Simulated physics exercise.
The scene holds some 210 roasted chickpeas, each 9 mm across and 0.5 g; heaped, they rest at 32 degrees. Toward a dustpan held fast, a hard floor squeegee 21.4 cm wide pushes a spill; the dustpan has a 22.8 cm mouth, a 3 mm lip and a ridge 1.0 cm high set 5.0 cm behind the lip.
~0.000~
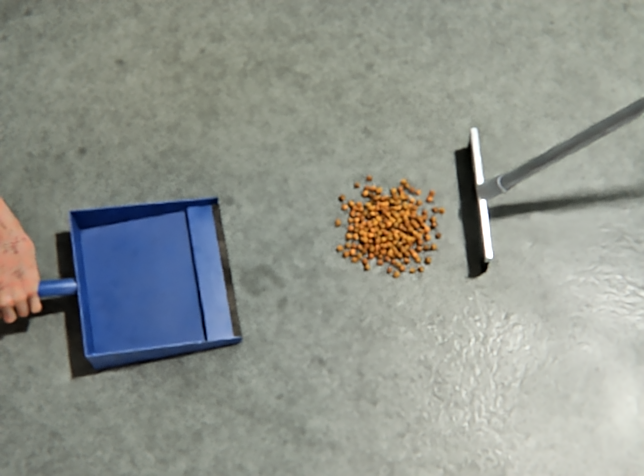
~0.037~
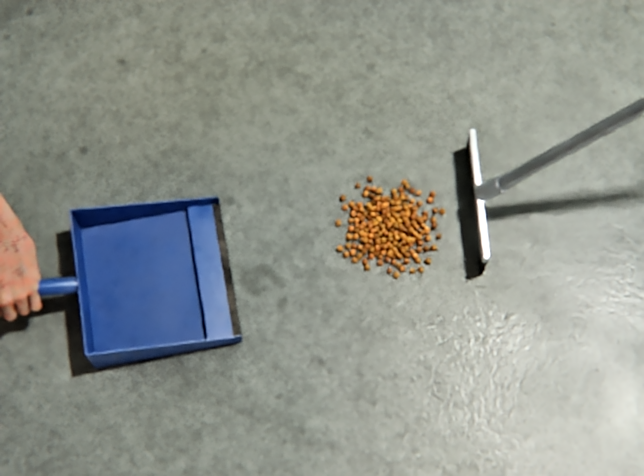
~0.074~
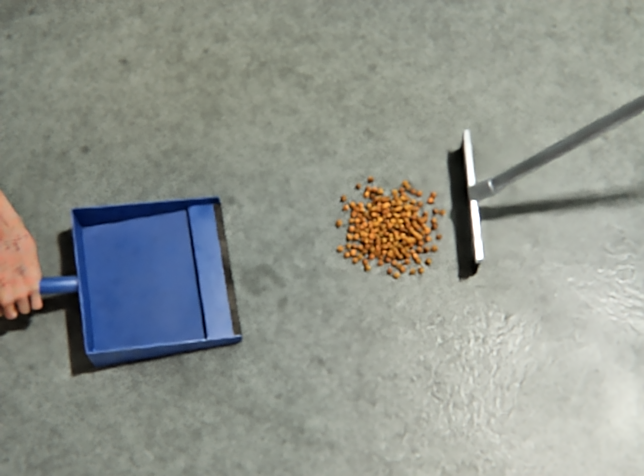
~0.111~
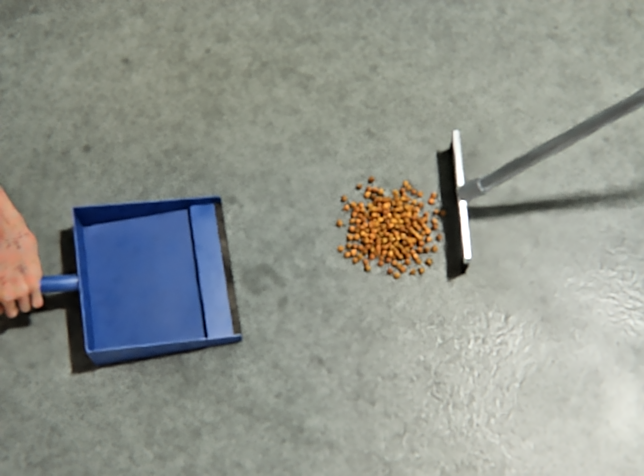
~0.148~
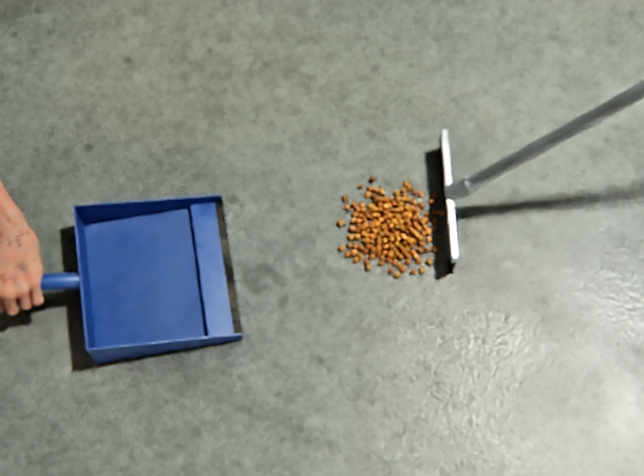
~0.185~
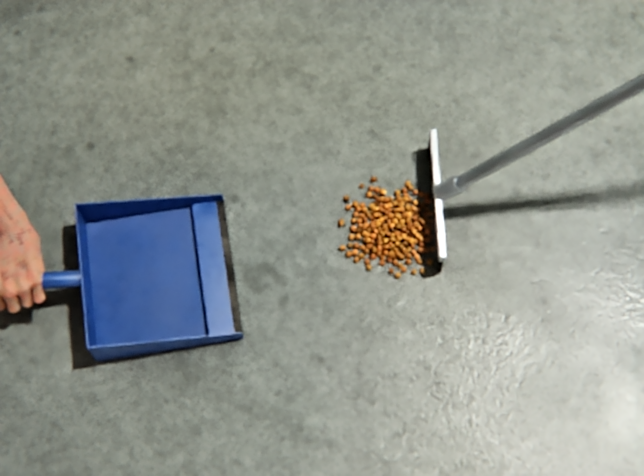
In this clip, a squeegee on a long metal handle slides left across a gray floor and presses into the right edge of a pile of small orange-brown pieces, while a hand at left holds a blue dustpan nearly still.
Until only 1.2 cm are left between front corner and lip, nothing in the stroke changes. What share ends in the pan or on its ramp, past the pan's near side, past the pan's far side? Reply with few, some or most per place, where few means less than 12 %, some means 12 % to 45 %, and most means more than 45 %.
In the pan or on its ramp = some, past the pan's near side = few, past the pan's far side = some.
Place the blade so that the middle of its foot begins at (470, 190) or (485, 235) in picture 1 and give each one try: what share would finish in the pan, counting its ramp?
Estimates: 15 percent and 40 percent.
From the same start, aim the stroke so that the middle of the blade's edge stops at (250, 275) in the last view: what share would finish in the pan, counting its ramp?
Close to 40 in a hundred.
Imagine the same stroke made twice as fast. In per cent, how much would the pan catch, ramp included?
I'd put it at roughly 35 per cent.
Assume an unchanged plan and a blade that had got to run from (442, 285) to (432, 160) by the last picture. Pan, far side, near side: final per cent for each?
Per cent by place - pan 15, far side 5, near side 10.
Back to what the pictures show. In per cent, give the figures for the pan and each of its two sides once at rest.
The pan ends at 30 per cent, the near side at 0 per cent and the far side at 30 per cent.
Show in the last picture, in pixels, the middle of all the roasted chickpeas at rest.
Roughly pixel (223, 222).
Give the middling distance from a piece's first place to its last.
It comes to some 28 cm.
After 0.47 s, middle of the blade 18 cm from the lip; 0 % over the lip, far side 10 %, near side 0 %.
After 0.67 s, middle of the blade 8 cm from the lip; 0 % over the lip, far side 25 %, near side 0 %.
Then, at 0.98 s, middle of the blade 3 cm from the lip; 30 % over the lip, far side 30 %, near side 0 %.
By 1.4 s all is still; pan 30 %, near side 0 %, far side 30 %, in front of the lip or behind the blade 35 %.
